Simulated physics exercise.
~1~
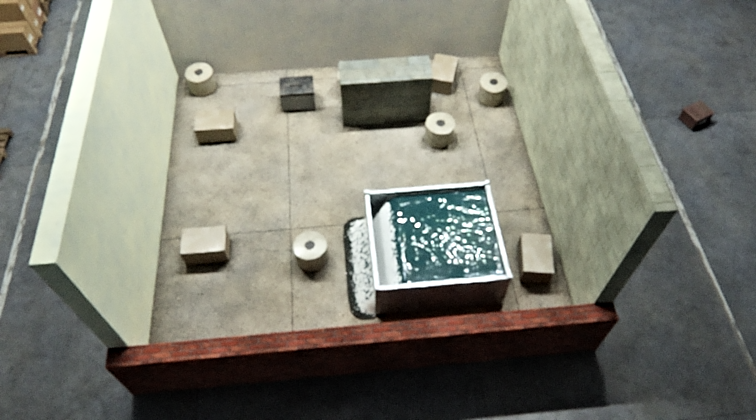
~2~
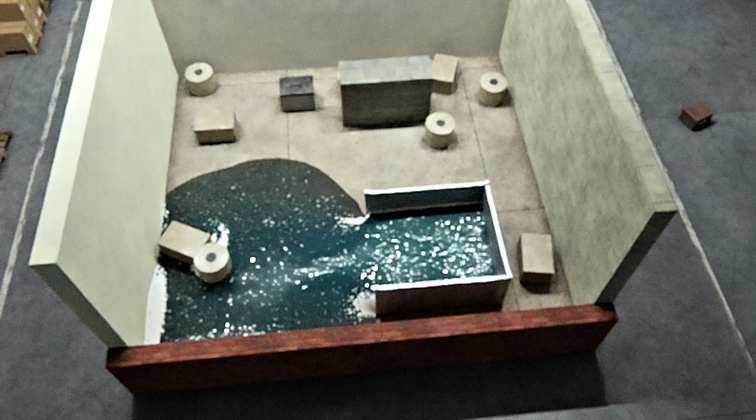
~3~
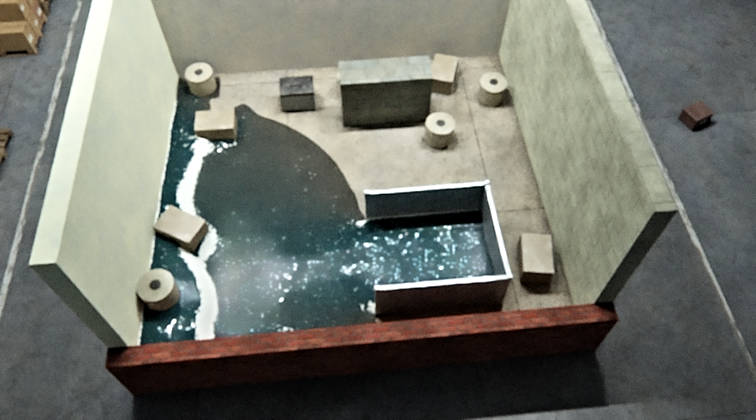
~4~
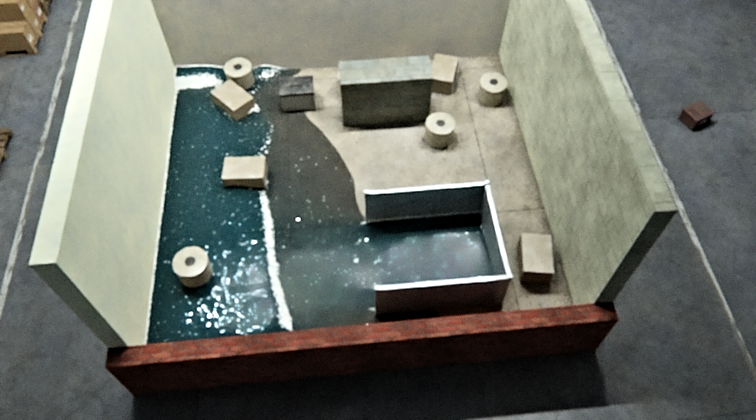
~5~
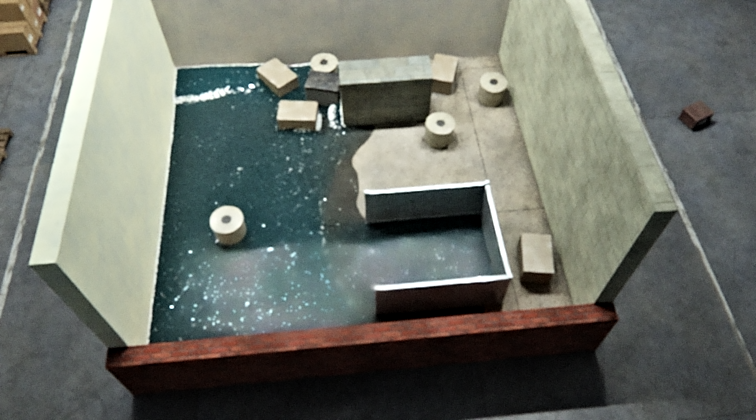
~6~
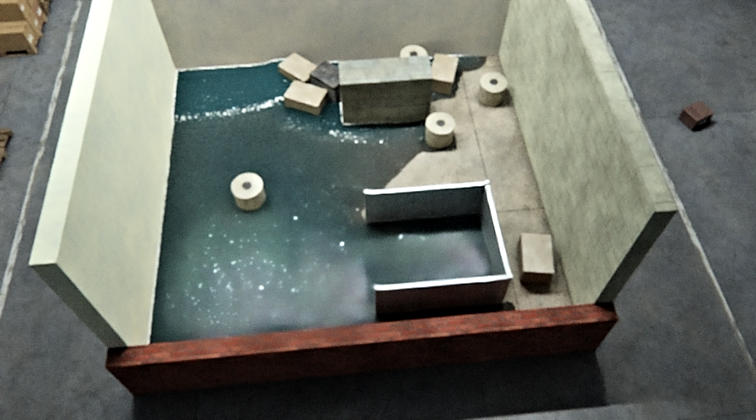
To begin with, a white-rimmed tank of green water stands near the front of a walled enclosure, with pale boxes, short round drums, a dark box and a large grey block spread over the dry floor. The tank's left side gives way and water pours out leftward, pushing a nearby drum and box toward the left wall. The flood then spreads toward the back, carrying boxes and a drum along before swinging them rightward. Several items bunch up beside the large block. Finally, water covers most of the floor, one drum sits alone mid-pool, another has passed behind the block, and the right front stays dry.
